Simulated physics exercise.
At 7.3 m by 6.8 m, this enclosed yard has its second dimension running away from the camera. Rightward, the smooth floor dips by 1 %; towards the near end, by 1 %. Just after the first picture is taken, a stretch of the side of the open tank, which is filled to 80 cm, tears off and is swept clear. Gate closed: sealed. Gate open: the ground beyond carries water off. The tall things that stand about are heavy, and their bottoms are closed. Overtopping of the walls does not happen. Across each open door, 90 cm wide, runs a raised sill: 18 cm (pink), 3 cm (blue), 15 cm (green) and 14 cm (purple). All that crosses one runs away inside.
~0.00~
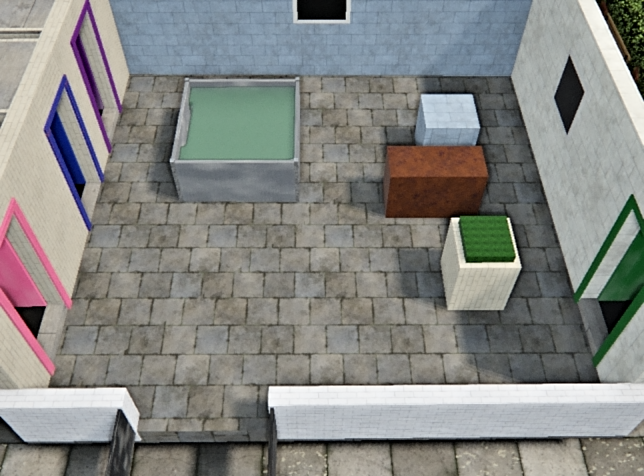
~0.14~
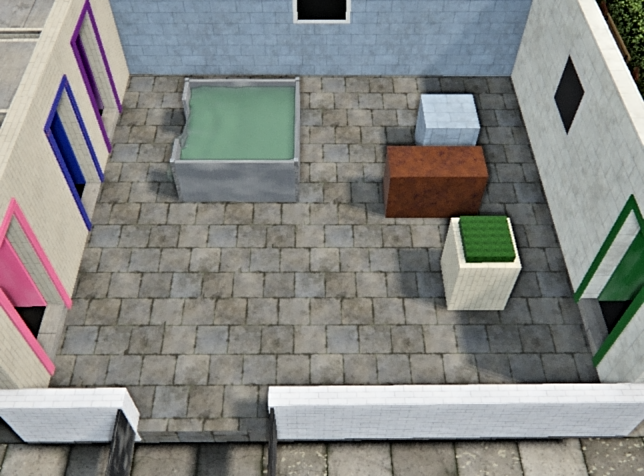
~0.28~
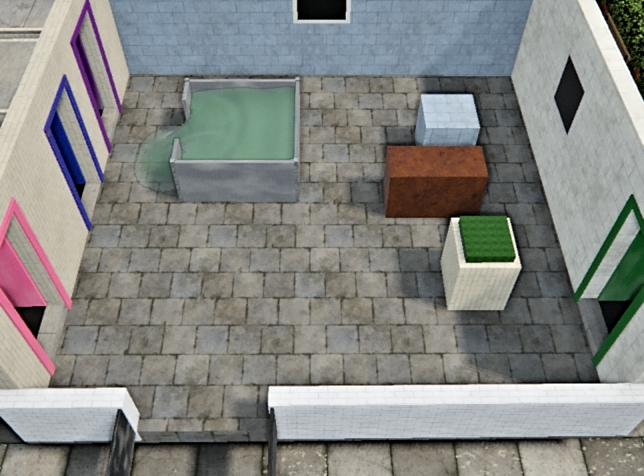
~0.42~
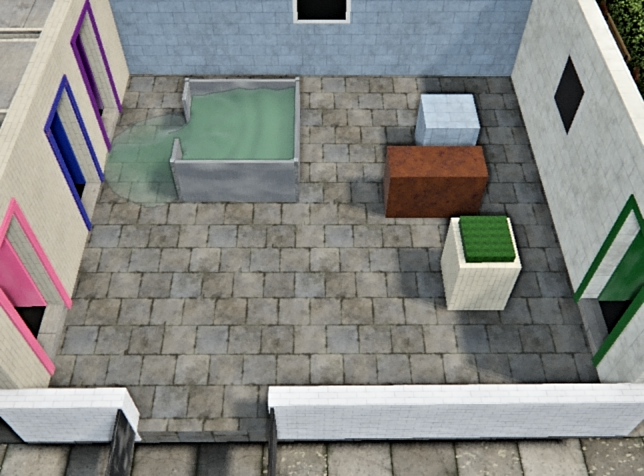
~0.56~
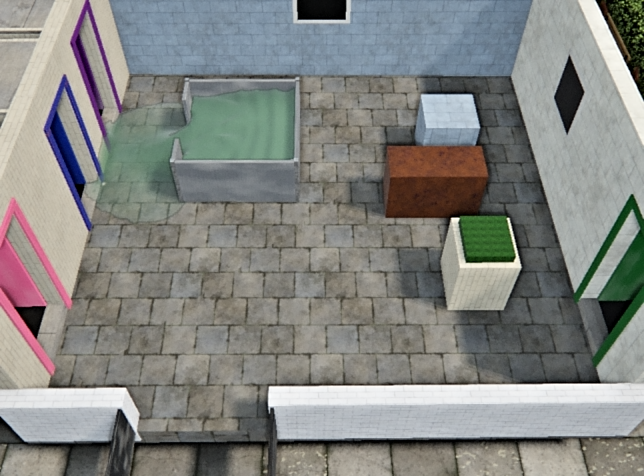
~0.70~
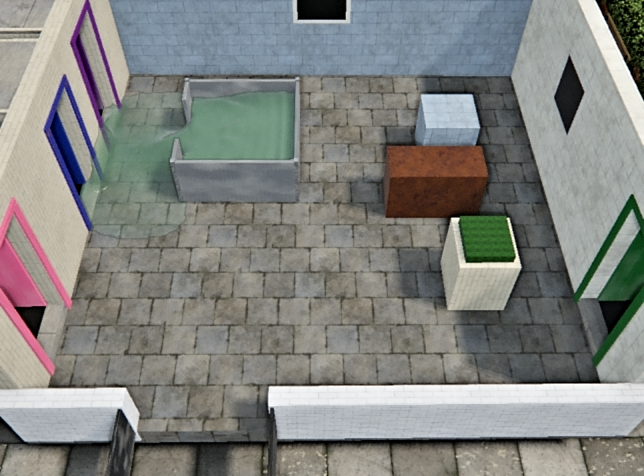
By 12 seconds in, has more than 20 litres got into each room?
At the pink door the limit will not be crossed. At the blue door the limit will be crossed. At the green door the limit will not be crossed. At the purple door the limit will be crossed.
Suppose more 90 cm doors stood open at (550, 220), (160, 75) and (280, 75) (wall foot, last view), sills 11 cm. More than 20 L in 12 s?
Check each in turn: The first fails, the second succeeds, the third fails.
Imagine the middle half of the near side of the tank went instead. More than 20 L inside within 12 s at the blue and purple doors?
Versus the limit - blue: Within, purple: Within.
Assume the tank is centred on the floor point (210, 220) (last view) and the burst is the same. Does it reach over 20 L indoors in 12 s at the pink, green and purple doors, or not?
Pink stays inside, green stays inside, purple stays inside, judged against that limit.
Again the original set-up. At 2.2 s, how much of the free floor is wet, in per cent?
Wet share: About 20 %.
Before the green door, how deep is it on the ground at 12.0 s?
Reading: Close to 11.0 cm.
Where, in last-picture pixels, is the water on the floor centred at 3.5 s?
At roughly (200, 168).
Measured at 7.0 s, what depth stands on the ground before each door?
Door by door, in cm: Pink reads 4, blue reads 7, green reads 0, purple reads 10.
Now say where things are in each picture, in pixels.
The open tank at (239, 122) is whole and still, 80 cm deep, in the first frame.
Water pours out at (188, 147) and has run 0.5 m, to a hidden place; typically 8 cm deep outside, 80 cm at the open tank's back, in the second frame.
Water pours out at (188, 147) and has run 0.9 m, to (143, 180); typically 12 cm deep outside, 80 cm at the open tank's back, in the third frame.
Water pours out at (188, 148) and has run 1.4 m, to (105, 172); typically 8 cm deep outside, 77 cm at the open tank's back, in the fourth frame.
Water pours out at (188, 148) and has run 1.7 m, to (91, 192); typically 7 cm deep outside, 69 cm at the open tank's back, in the fifth frame.
The front is at (84, 218), 2.0 m from the gap at (188, 147); 4.0 m2 of floor is under water; 68 cm left at the back of the open tank, in the sixth frame.
After 1.4 s water covers 10 % of the floor and is deepest (46 cm) near (117, 167); pink door not reached, blue door 22 cm at the sill, 73 L in, green door not reached, purple door 36 cm at the sill, 82 L in.
After 2.2 s water covers 20 % of the floor and is deepest (36 cm) near (128, 83); pink door 5 cm at the sill, 0 L in, blue door 17 cm at the sill, 168 L in, green door not reached, purple door 30 cm at the sill, 181 L in.
After 3.5 s water covers 35 % of the floor and is deepest (26 cm) near (106, 167); pink door 4 cm at the sill, 0 L in, blue door 14 cm at the sill, 250 L in, green door not reached, purple door 23 cm at the sill, 239 L in.
After 7.0 s water covers 65 % of the floor and is deepest (13 cm) near (513, 97); pink door 4 cm at the sill, 0 L in, blue door 7 cm at the sill, 345 L in, green door not reached, purple door 10 cm at the sill, 264 L in.
After 12.0 s water covers 80 % of the floor and is deepest (12 cm) near (602, 410); pink door 2 cm at the sill, 0 L in, blue door 4 cm at the sill, 372 L in, green door 11 cm at the sill, 0 L in, purple door 4 cm at the sill, 264 L in.
